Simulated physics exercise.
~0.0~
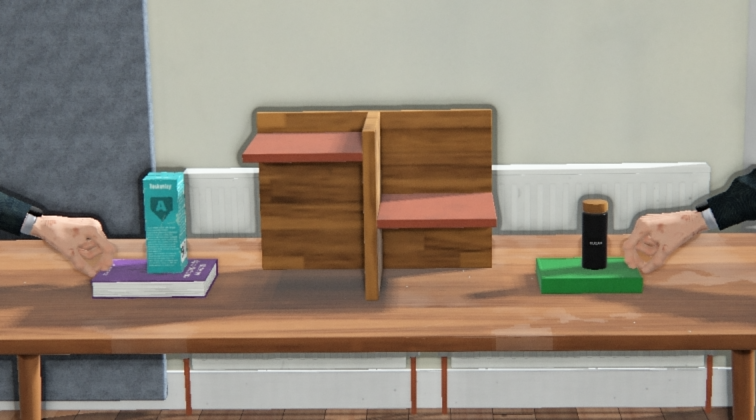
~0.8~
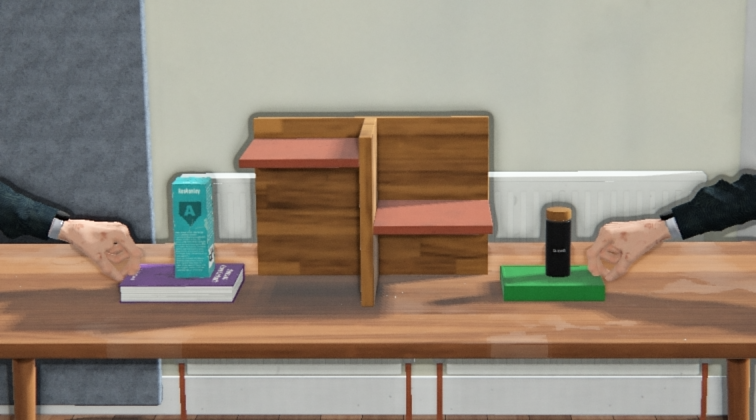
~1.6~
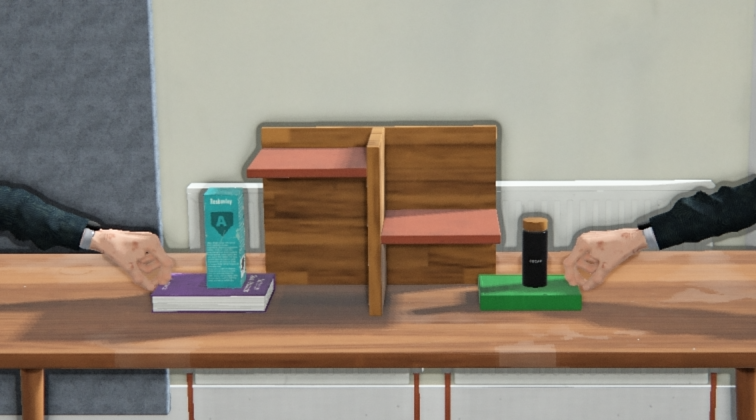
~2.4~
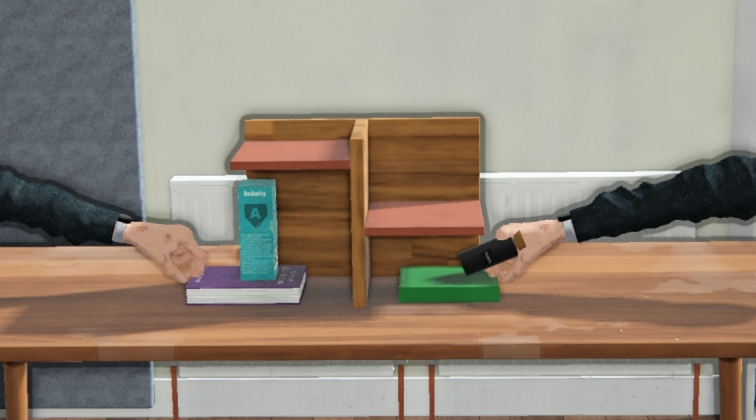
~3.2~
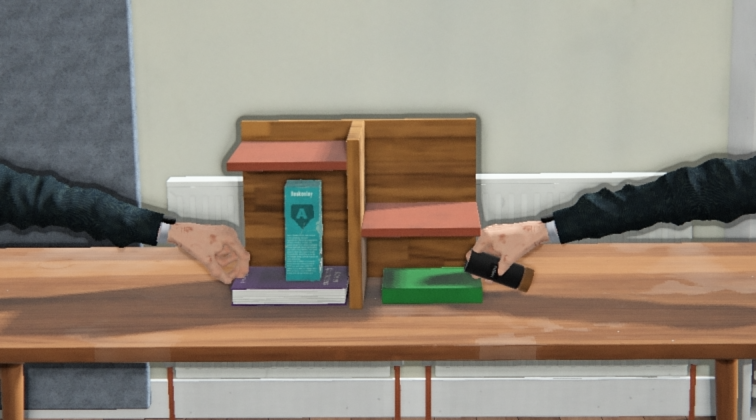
The footage shows two hands pushing a purple book carrying an upright turquoise carton and a green tray carrying a black shaker towards a wooden shelf's low openings. The carton rides in upright beneath the left ledge, while the shaker tips over at the right ledge and ends on its side by the hand.
